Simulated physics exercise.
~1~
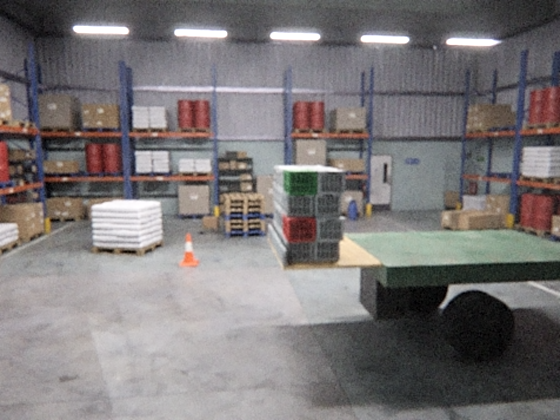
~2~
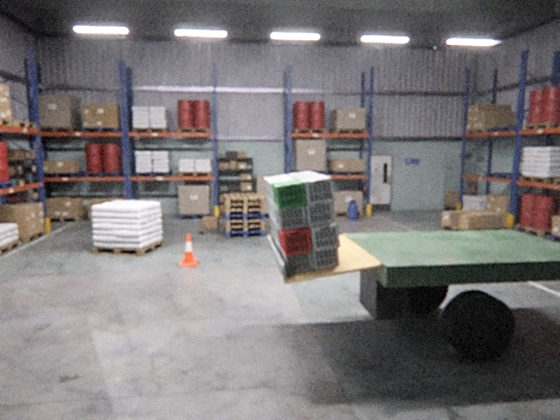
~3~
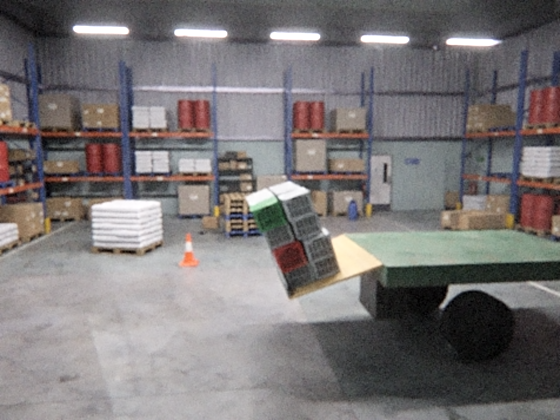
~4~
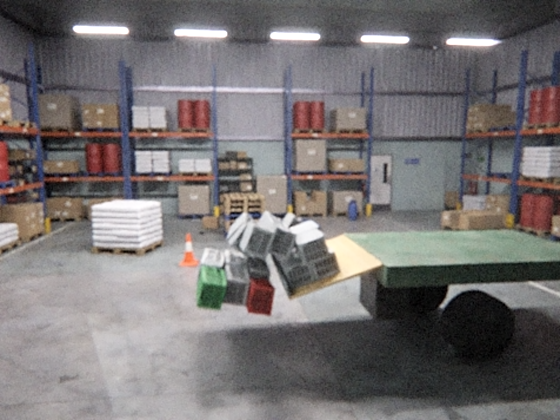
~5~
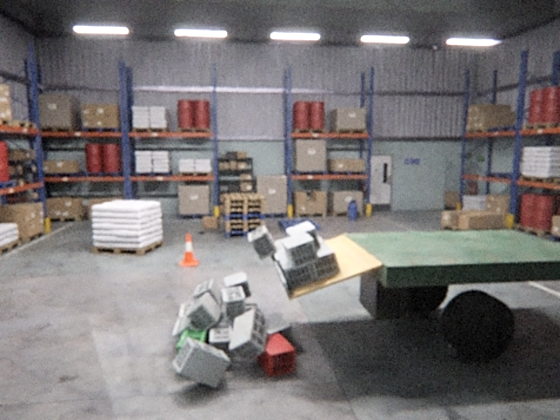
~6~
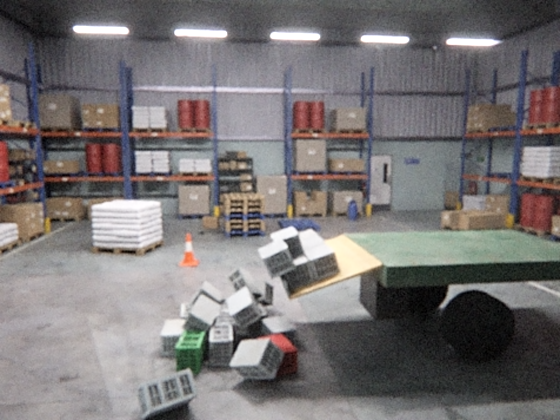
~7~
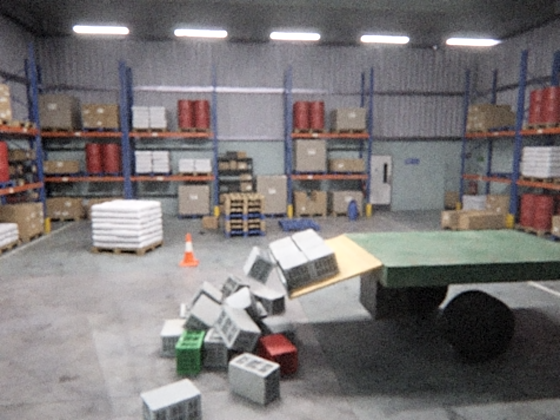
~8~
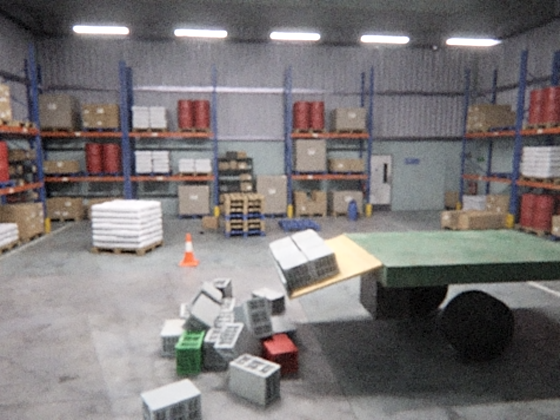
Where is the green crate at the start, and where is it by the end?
At the start the green crate sits at the top left of the stack on the flap. By the end it lies on the floor among the spilled crates, below and to the left of the flap.
